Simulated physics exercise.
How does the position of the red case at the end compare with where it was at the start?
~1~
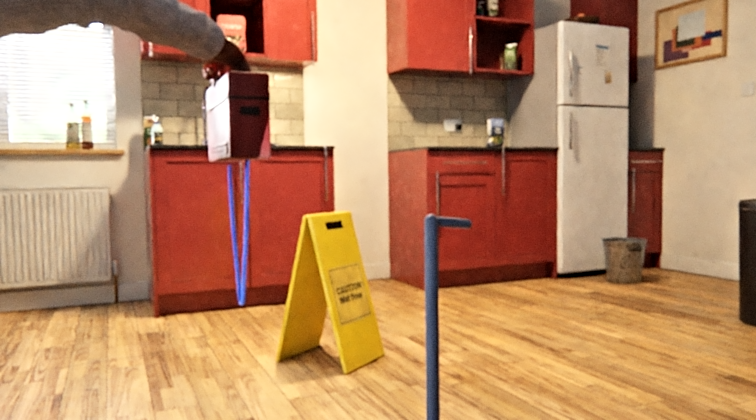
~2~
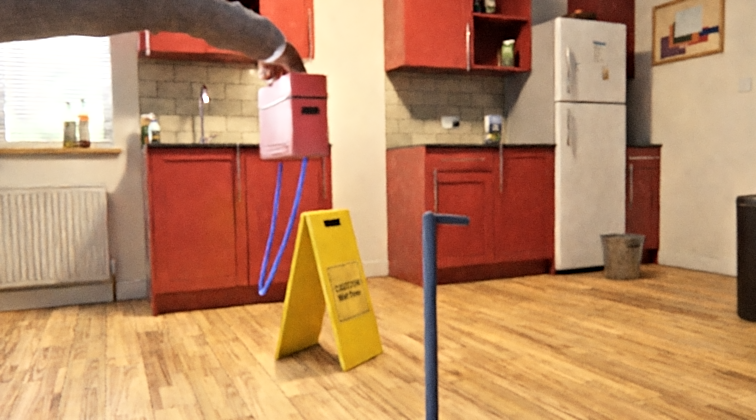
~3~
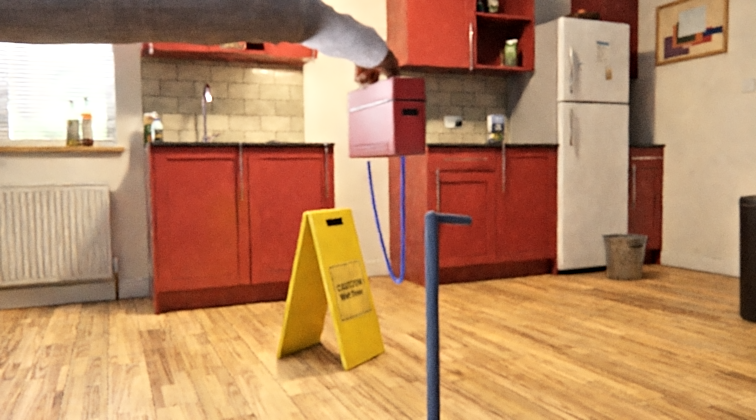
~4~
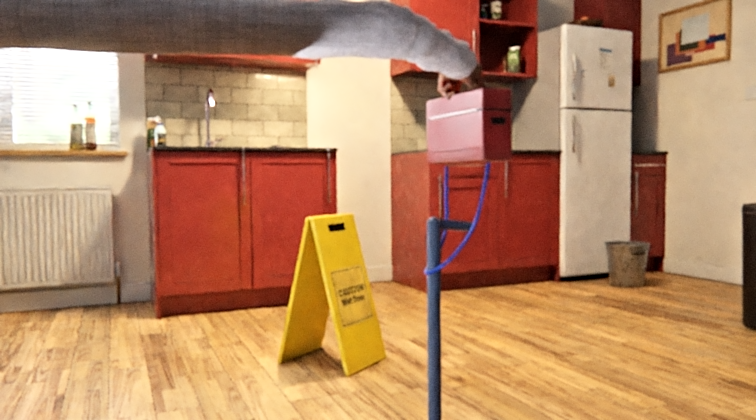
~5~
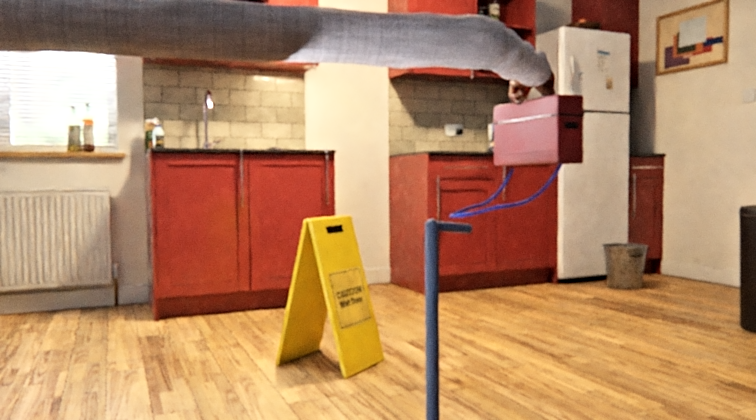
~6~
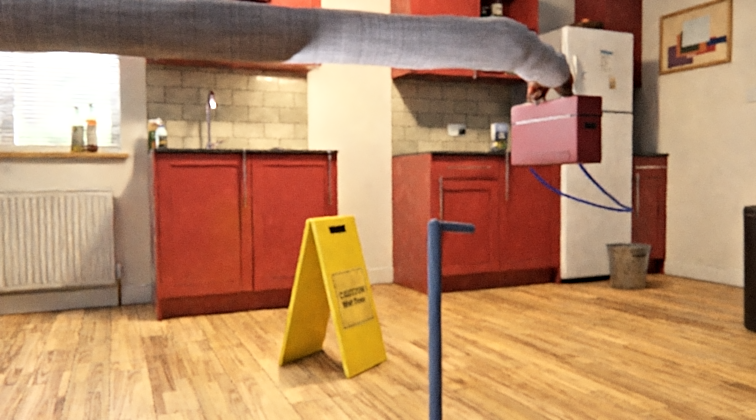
At the start the red case is held on the left, to the left of the yellow sign and the post. By the end it is well to the right, beyond the post and in front of the white fridge, at only a slightly lower height.
